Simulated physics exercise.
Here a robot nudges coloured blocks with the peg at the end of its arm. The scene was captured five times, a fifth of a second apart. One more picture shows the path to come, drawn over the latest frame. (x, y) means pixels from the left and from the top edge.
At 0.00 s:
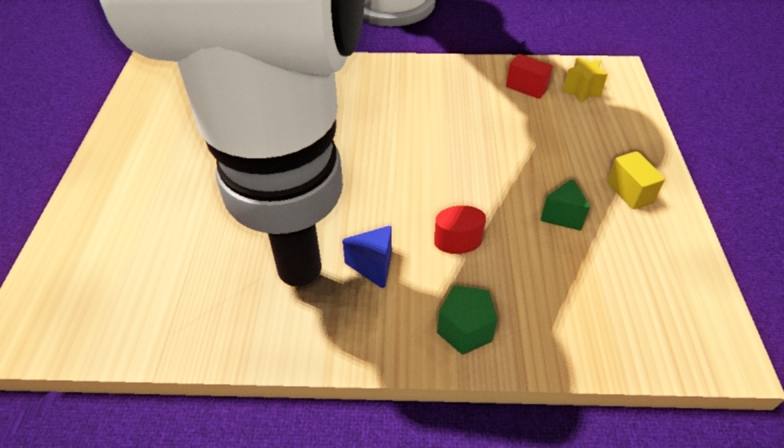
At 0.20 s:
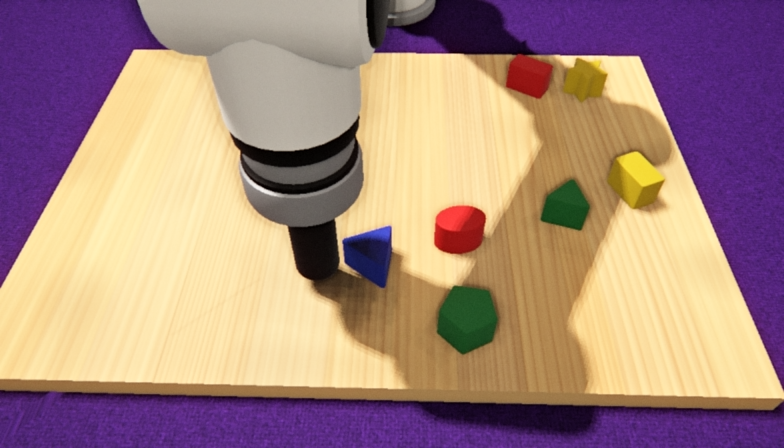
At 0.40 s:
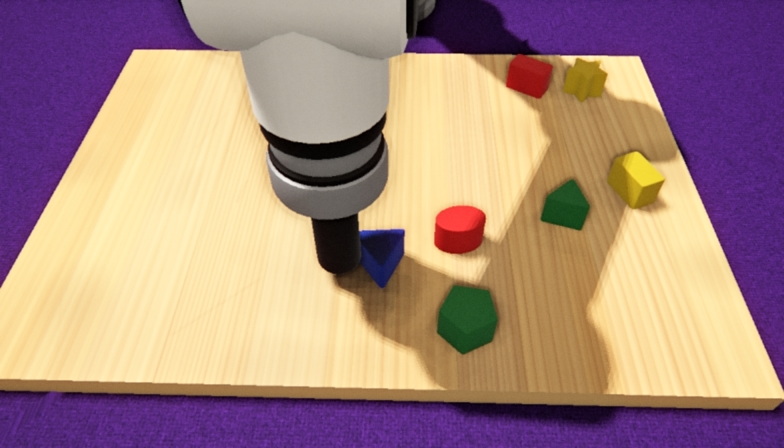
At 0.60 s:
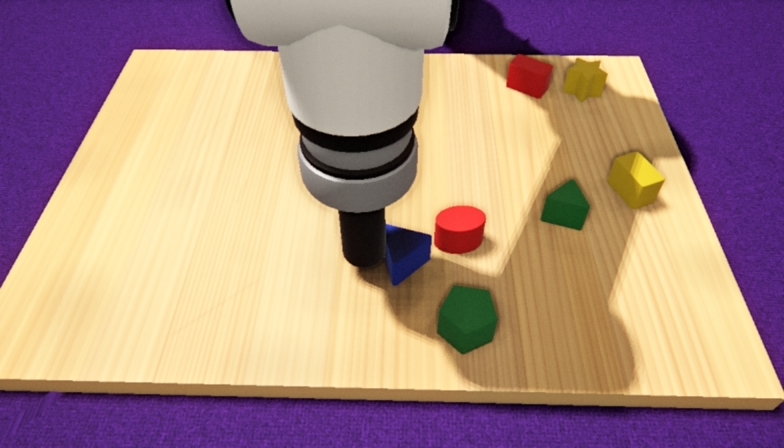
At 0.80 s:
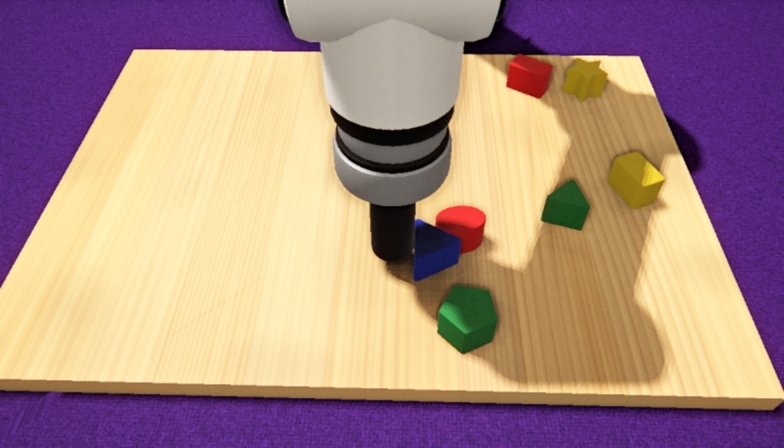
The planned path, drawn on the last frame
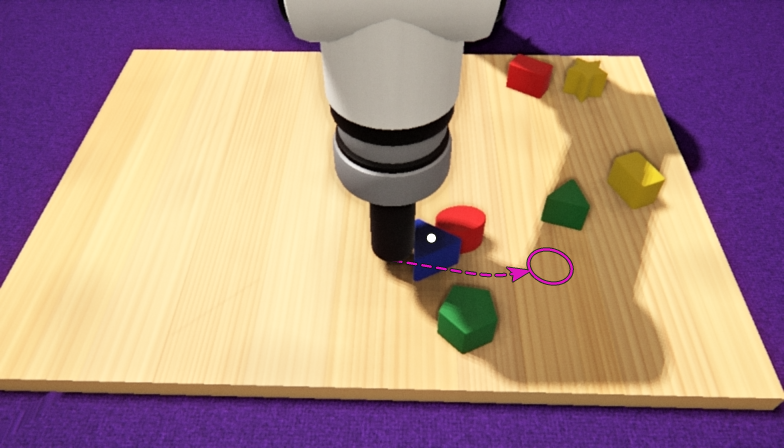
A robot arm's peg moves right and pushes the blue triangular block toward the red block.
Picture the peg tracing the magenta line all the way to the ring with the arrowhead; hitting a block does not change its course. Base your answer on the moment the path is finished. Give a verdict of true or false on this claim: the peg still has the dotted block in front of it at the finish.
That statement is accurate.
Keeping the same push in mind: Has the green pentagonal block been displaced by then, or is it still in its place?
The green pentagonal block will stay where it stands.
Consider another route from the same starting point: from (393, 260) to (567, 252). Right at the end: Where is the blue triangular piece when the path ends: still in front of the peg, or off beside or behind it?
The peg should keep driving it forward.
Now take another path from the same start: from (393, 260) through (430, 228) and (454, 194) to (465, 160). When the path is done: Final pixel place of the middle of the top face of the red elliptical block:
Put as a pixel place, it's (483, 210).
Drawn move, from (393, 260) over (445, 269) and (499, 275) to (550, 266); the dot is on the blue triangular piece.
The first path, step by step. One third of the way, peg at (447, 256); blue triangular piece at (487, 240), turned 25° anticlockwise; red elliptical block at (471, 211).
Two thirds of the way, peg at (503, 262); blue triangular piece at (543, 244), turned 35° anticlockwise; red elliptical block at (471, 211).
At the end, peg at (554, 253); blue triangular piece at (595, 239), turned 15° anticlockwise; red elliptical block at (471, 211); green pentagonal block still.
